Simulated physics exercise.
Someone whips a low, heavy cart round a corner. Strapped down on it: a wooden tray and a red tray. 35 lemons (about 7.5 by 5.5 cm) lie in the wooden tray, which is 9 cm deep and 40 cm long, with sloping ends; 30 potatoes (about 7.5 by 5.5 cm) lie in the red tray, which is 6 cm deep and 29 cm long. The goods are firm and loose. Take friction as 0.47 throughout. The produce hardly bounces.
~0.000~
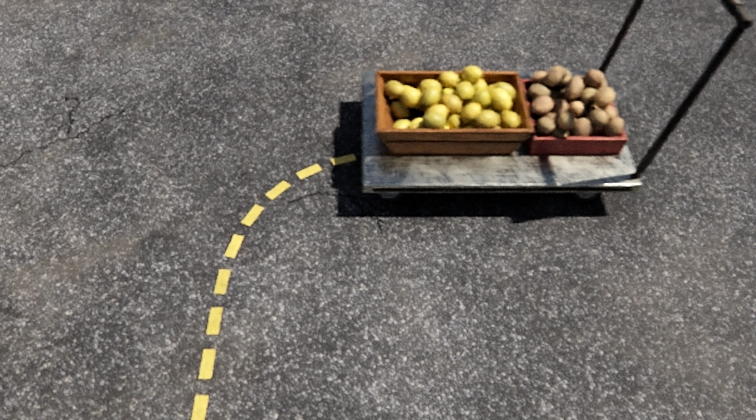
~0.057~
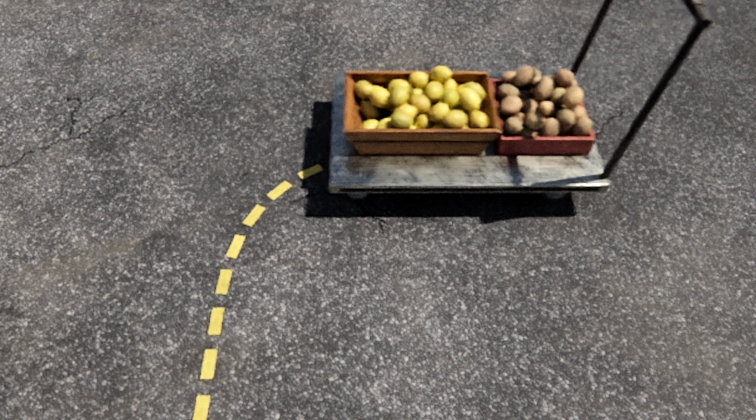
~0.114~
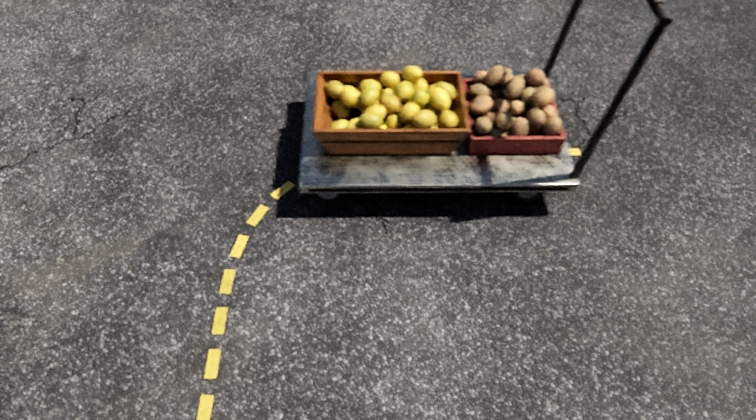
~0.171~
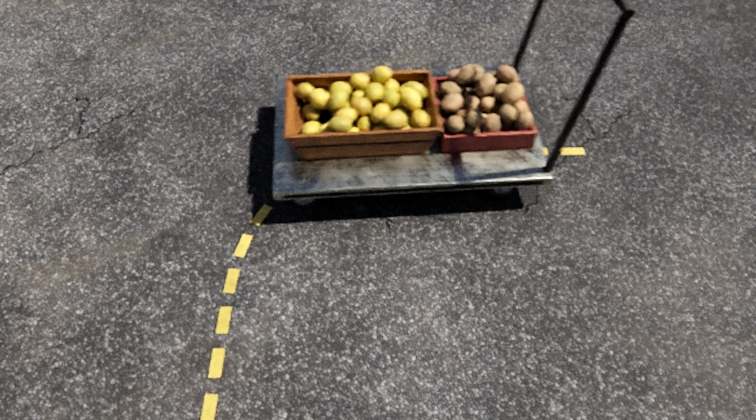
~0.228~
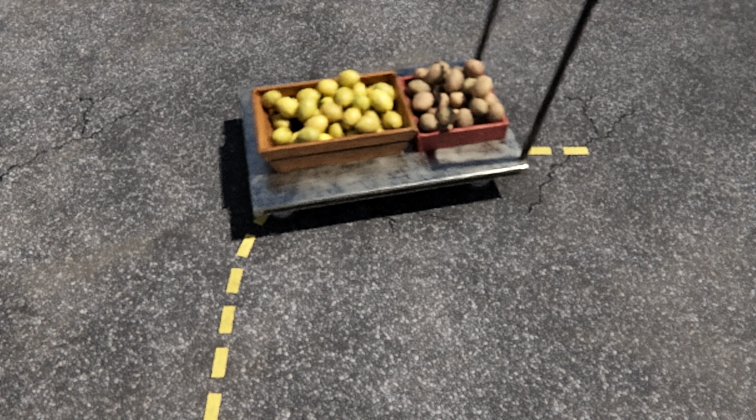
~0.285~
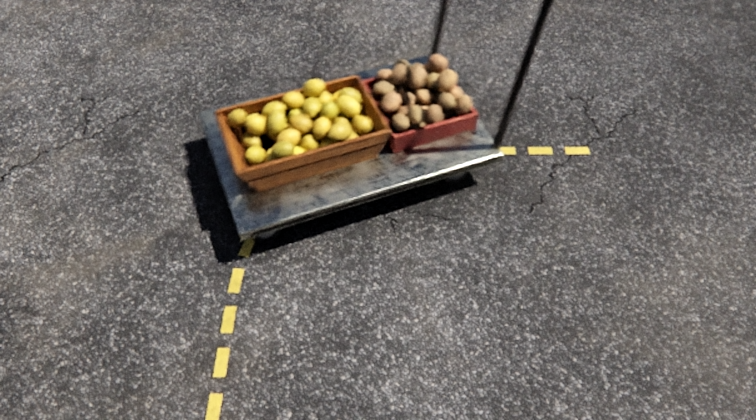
To begin with, a low flatbed cart carrying yellow produce in a wooden tray and brown produce in a red tray rolls left across dark pavement. It then follows a curved dashed yellow line, turning its left end down toward the viewer while the produce stays in both trays.
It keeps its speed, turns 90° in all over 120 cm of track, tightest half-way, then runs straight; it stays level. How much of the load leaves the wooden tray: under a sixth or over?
It sheds under a sixth of them.
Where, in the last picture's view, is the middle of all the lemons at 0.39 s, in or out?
Around (255, 162).
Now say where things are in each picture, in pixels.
In the first picture (places track the rim corner closest to us here), wooden tray (380, 130); red tray (538, 138); heading changed by 0°, 0 cm rolled; all still inside.
The second picture shows wooden tray (347, 130); red tray (506, 138); heading changed by 0°, 11 cm rolled.
The third picture shows wooden tray (316, 130); red tray (476, 137); heading changed by 0°, 23 cm rolled.
The fourth picture shows wooden tray (287, 136); red tray (448, 136); heading changed by 4°, 34 cm rolled.
The fifth picture shows wooden tray (261, 150); red tray (423, 135); heading changed by 11°, 46 cm rolled.
The sixth picture shows wooden tray (239, 172); red tray (397, 135); heading changed by 22°, 57 cm rolled; all still inside.
After 0.39 s, the wooden tray has all 35 and the red tray has all 30.
After 0.51 s, the wooden tray has all 35 and the red tray is down by 3 of 30.
After 0.69 s, the wooden tray is down by 1 of 35 and the red tray is down by 9 of 30.
Final count (at 1.14 s), the wooden tray is down by 1 of 35 and the red tray is down by 12 of 30. Asked share, 1 of 35, 3 per cent.
